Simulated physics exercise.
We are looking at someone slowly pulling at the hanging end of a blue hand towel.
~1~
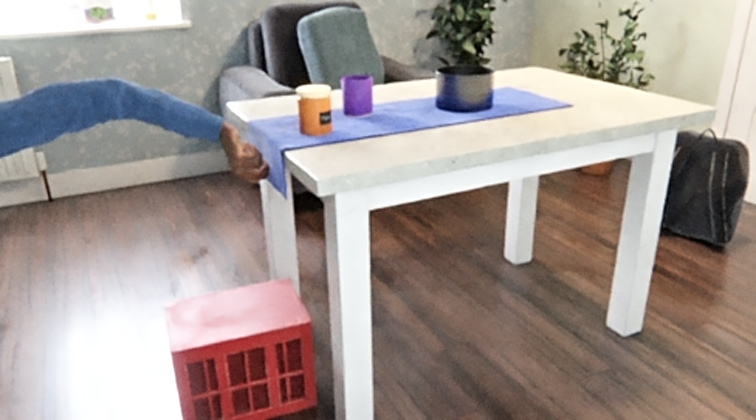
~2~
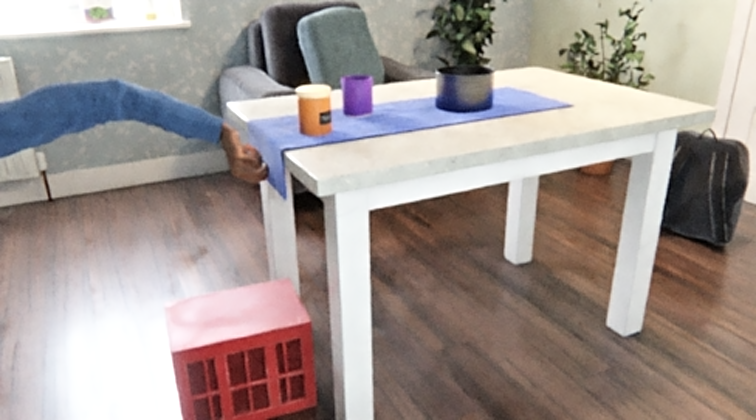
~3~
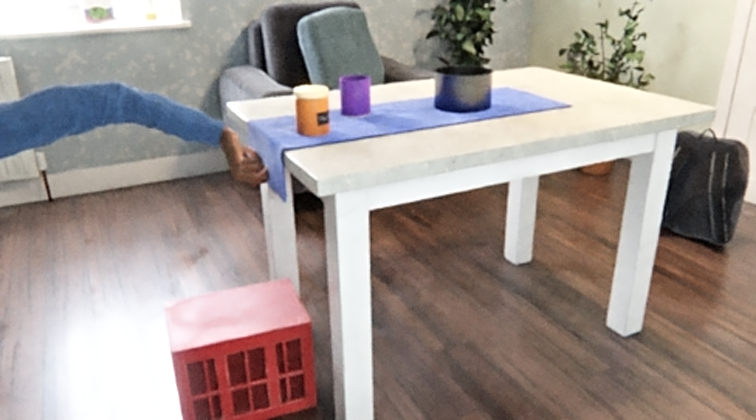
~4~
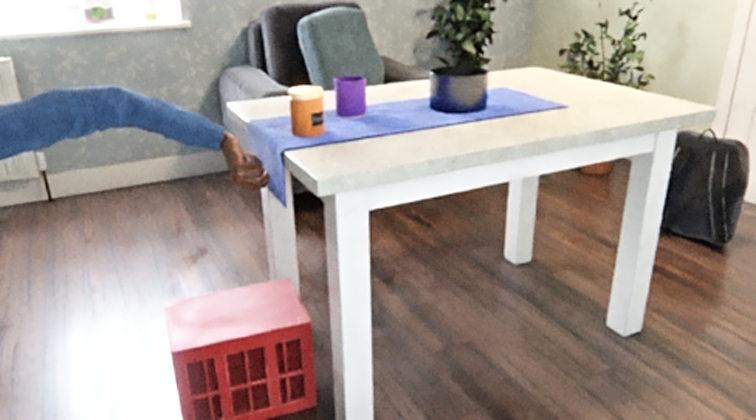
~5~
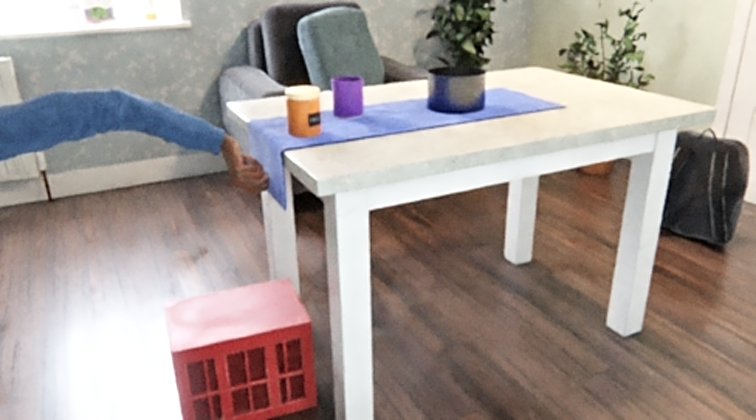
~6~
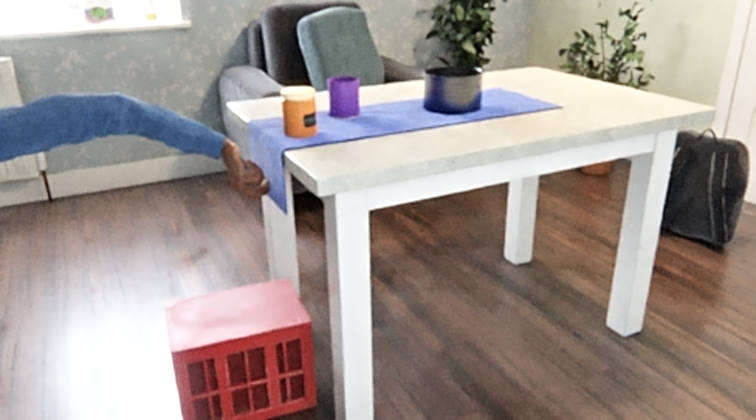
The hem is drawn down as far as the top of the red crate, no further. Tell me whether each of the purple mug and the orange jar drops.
Outcome: The purple mug goes over the edge; the orange jar is carried off the end.
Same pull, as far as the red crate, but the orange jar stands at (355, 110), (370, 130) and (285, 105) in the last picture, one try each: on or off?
In the first case it comes down; in the second case it is safe; in the third case it goes over the edge.
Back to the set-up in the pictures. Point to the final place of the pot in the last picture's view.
It ends at (349, 103).
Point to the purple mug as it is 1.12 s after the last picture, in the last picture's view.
At about (285, 105).
Then, 1.12 s later than the last view, hem going down; mug carried along near (285, 105); jar down below near (227, 287).
Then, 2.24 s later than the last view, hem on the crate; mug down below near (219, 268); jar down below near (227, 287).
Finally, hem on the crate; mug down below near (219, 268); jar down below near (227, 287). The purple mug is carried off the end and the orange jar falls off.
